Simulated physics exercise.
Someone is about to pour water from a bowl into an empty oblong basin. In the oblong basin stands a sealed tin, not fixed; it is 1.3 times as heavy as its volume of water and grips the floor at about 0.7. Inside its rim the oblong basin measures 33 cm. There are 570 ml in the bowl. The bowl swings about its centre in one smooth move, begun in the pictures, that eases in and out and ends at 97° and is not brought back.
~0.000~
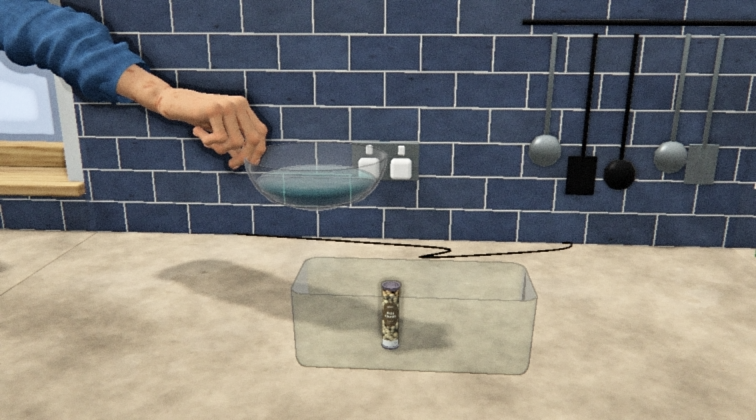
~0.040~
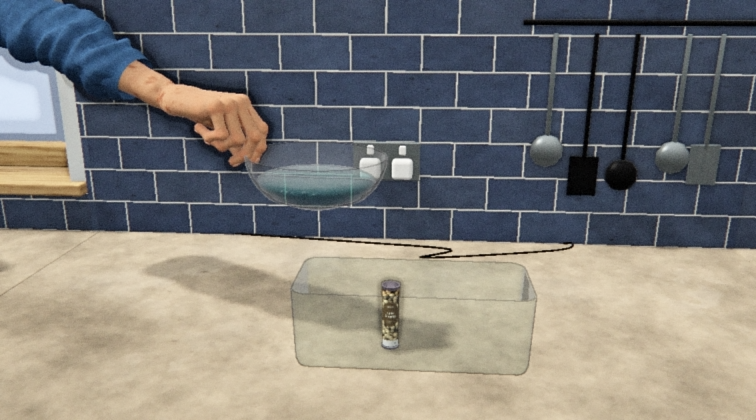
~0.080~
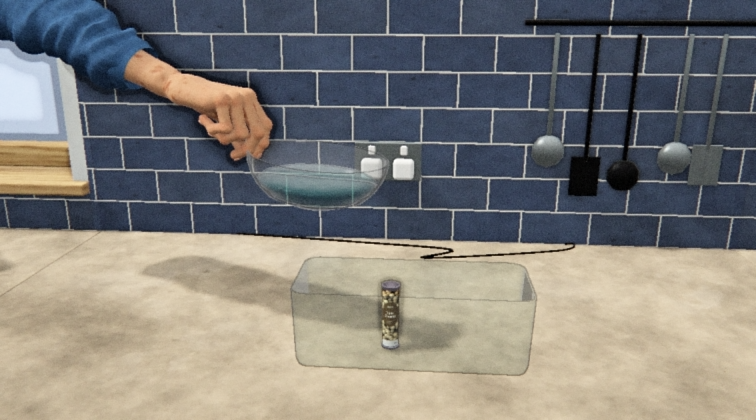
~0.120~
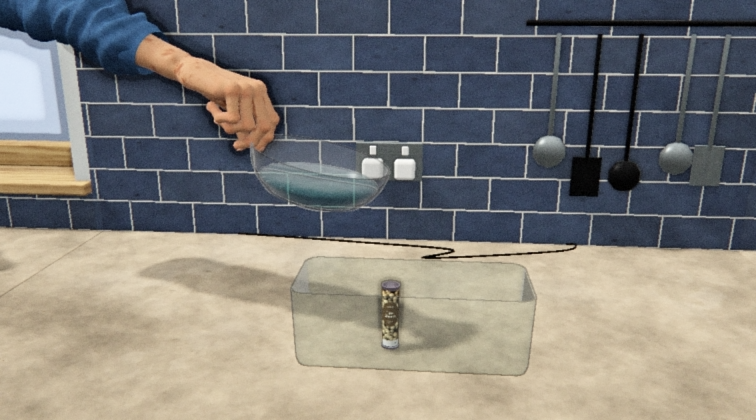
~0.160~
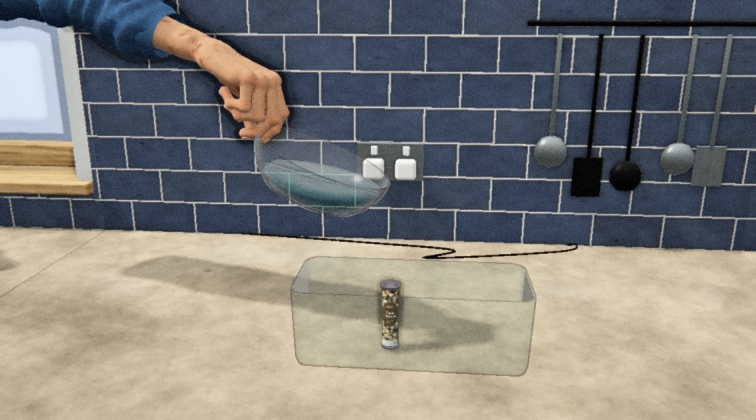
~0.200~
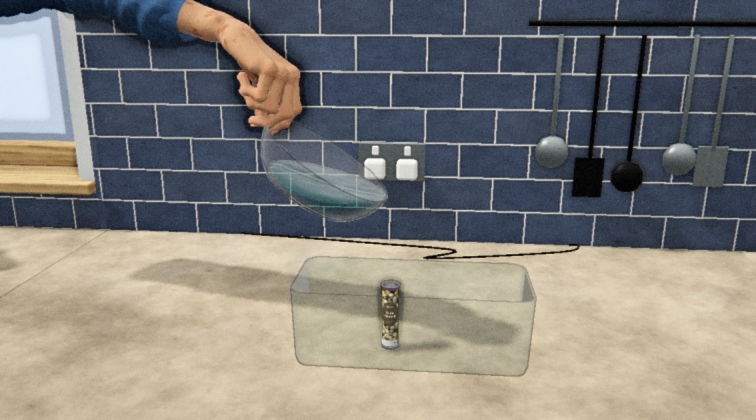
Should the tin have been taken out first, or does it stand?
The tin stays up.
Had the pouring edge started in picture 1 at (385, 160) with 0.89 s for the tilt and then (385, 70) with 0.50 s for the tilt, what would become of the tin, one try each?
First it keeps standing; then it falls.
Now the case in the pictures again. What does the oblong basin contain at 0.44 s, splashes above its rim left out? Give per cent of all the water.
Near 50 in a hundred.
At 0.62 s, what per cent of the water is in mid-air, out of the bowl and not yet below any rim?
About 6 per cent.
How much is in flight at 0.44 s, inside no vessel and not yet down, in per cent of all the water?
Near 46 in a hundred.
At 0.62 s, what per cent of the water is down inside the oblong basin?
Near 94 in a hundred.
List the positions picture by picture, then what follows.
In the first picture, tilt 0°; pouring edge (386, 158); surface from (259, 175) to (378, 178); the oblong basin's rim runs from (299, 275) to (530, 282); the tin's top is at (391, 288).
In the second picture, tilt 2°; pouring edge (387, 160); surface from (259, 174) to (378, 179).
In the third picture, tilt 6°; pouring edge (388, 165); surface from (260, 172) to (378, 182).
In the fourth picture, tilt 13°; pouring edge (389, 174); surface from (262, 168) to (378, 185).
In the fifth picture, tilt 23°; pouring edge (389, 186); surface from (265, 164) to (371, 188).
In the sixth picture, tilt 34°; pouring edge (386, 199); surface from (271, 163) to (378, 192).
After 0.44 s the tilt is 94° and 4 per cent is still to pour; the tin stands where it began.
After 0.62 s the tilt is 97° and 0 per cent is still to pour; the tin stands where it began.
After 0.80 s the tilt is 97° and 0 per cent is still to pour; the tin stands where it began.
After 1.00 s the tilt is 97° and 0 per cent is still to pour; the tin stands where it began.
In the end the tin stands where it began.
